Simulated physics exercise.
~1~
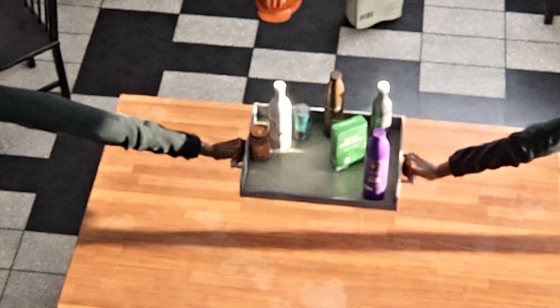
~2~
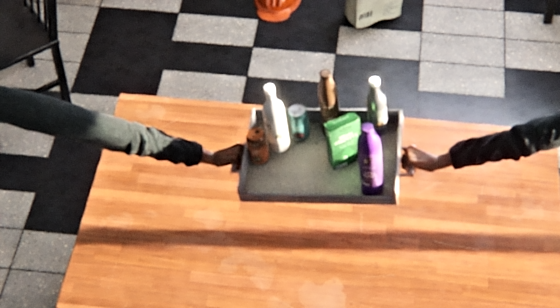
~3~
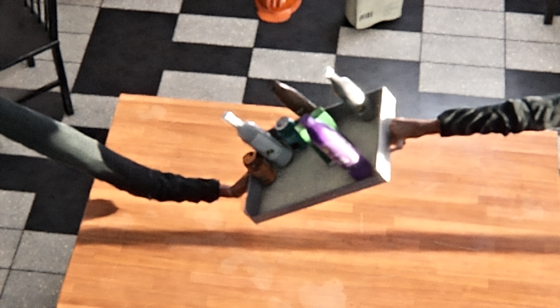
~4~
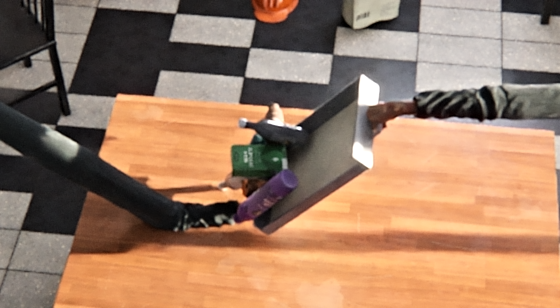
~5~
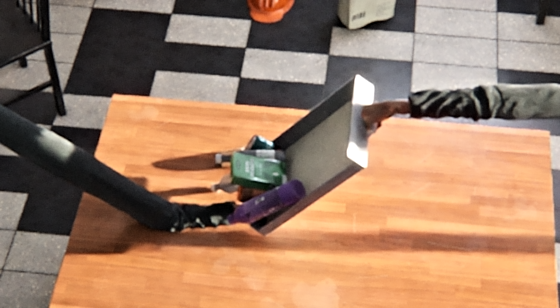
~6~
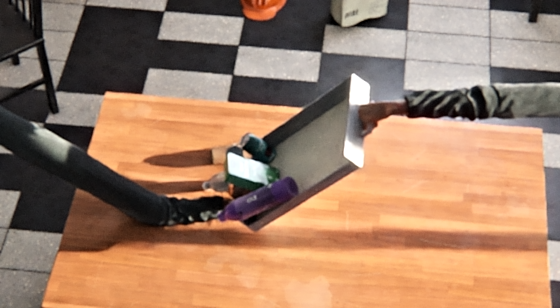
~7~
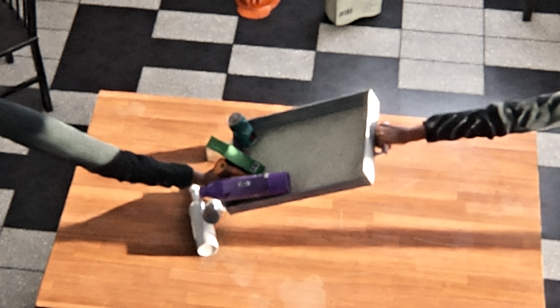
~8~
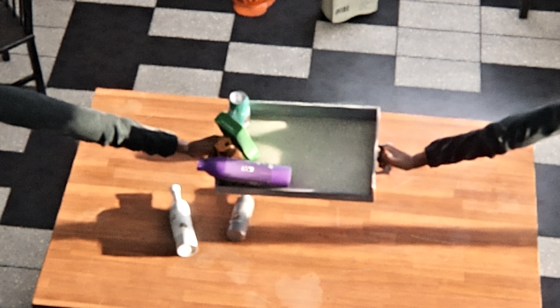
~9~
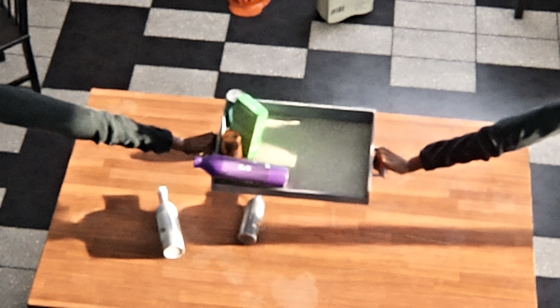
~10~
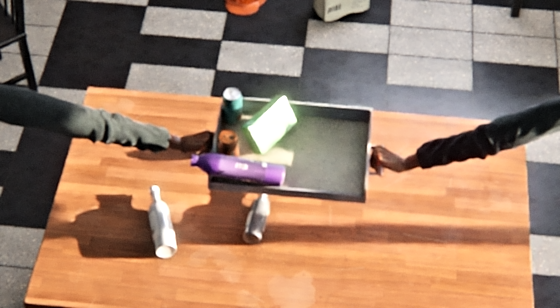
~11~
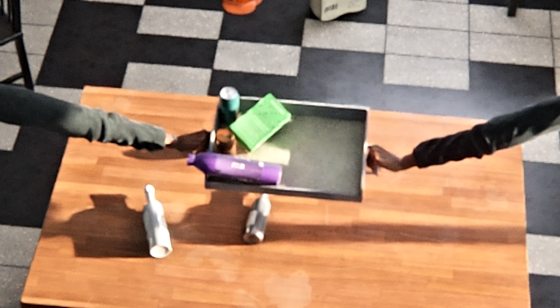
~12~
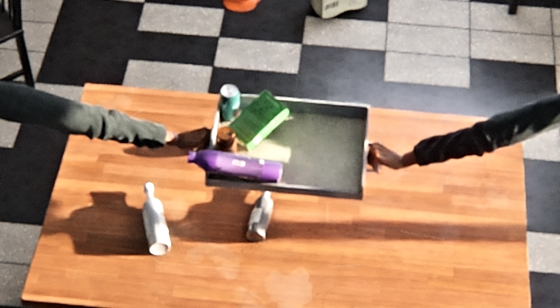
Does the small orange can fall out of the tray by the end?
No, the orange can stays in the tray, at the left end near the fallen purple bottle.
